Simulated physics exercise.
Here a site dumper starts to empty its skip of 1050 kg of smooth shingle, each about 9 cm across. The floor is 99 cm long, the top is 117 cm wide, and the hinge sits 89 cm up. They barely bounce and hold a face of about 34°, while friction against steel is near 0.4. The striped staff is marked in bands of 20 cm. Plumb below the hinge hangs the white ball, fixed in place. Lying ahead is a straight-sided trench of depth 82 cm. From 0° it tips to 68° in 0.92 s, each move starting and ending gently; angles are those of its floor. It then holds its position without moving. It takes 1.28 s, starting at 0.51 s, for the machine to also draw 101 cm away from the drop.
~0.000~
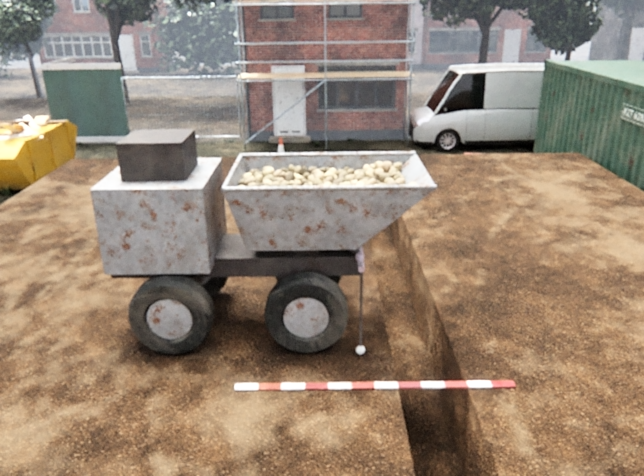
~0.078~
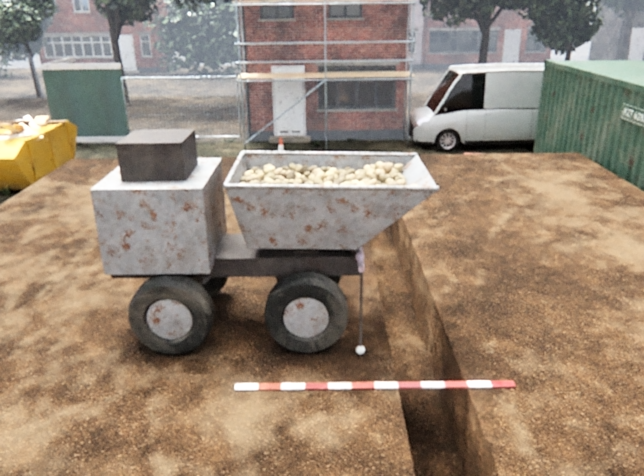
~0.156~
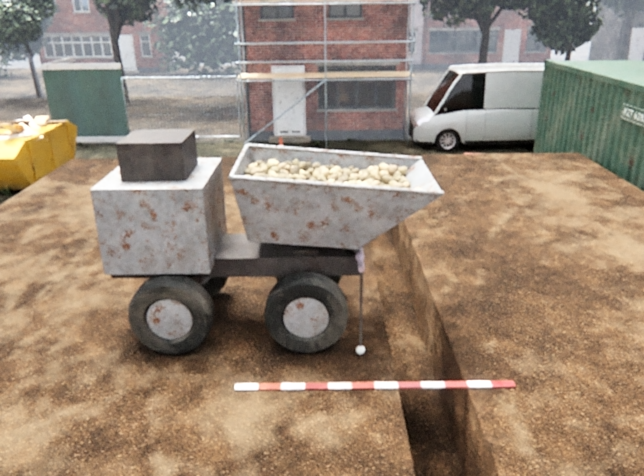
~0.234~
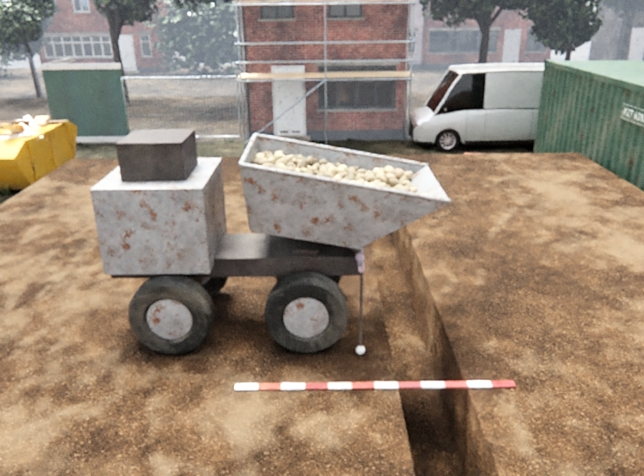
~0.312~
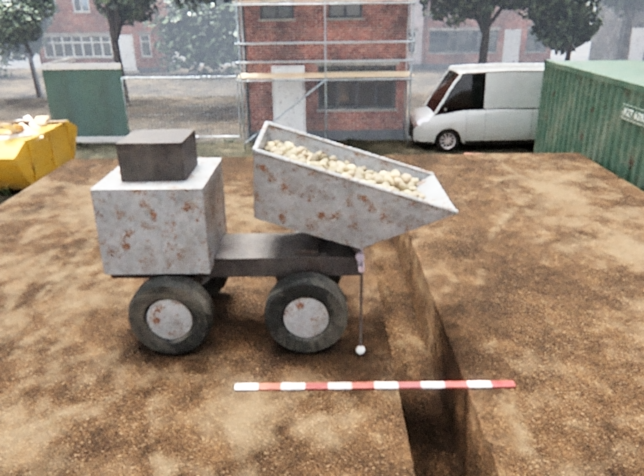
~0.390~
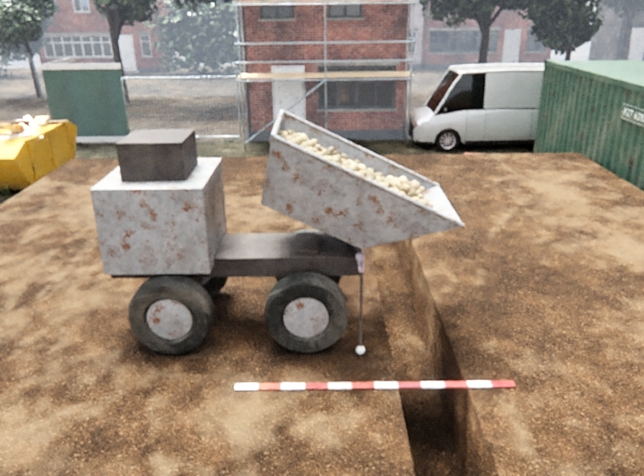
The grey skip of a rust-speckled site dumper, loaded with pale stones, sits level beside a straight-sided trench, then tilts steadily, its cab-side end rising and its pointed lip dipping to the right while the wheels stay still.
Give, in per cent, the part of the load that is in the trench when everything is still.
Close to 40 in every hundred.
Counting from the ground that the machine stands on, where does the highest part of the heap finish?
The top ends up around 24 cm above the machine's ground.
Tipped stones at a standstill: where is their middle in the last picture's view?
Somewhere around (458, 316) in the last picture.
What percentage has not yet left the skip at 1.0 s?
Around 70 percent of the load.
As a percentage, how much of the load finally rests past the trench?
Around 55 per cent of the load ends up there.
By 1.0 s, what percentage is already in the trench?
By that moment, roughly 10 per cent of the load.
After 0.7 s the floor is at 57°; 100 % in the skip; the foremost stones are at (452, 245).
After 1.0 s the floor is at 68°; 69 % in the skip, 8 % in the trench, 23 % past the trench; the foremost stones are at (493, 323).
After 2.2 s the floor is at 68°; 0 % in the skip, 4 % short of the trench, 40 % in the trench, 55 % past the trench; the foremost stones are past the picture's edge.
After 5.1 s the floor is at 68°; 0 % in the skip, 4 % short of the trench, 41 % in the trench, 55 % past the trench; the foremost stones are past the picture's edge.
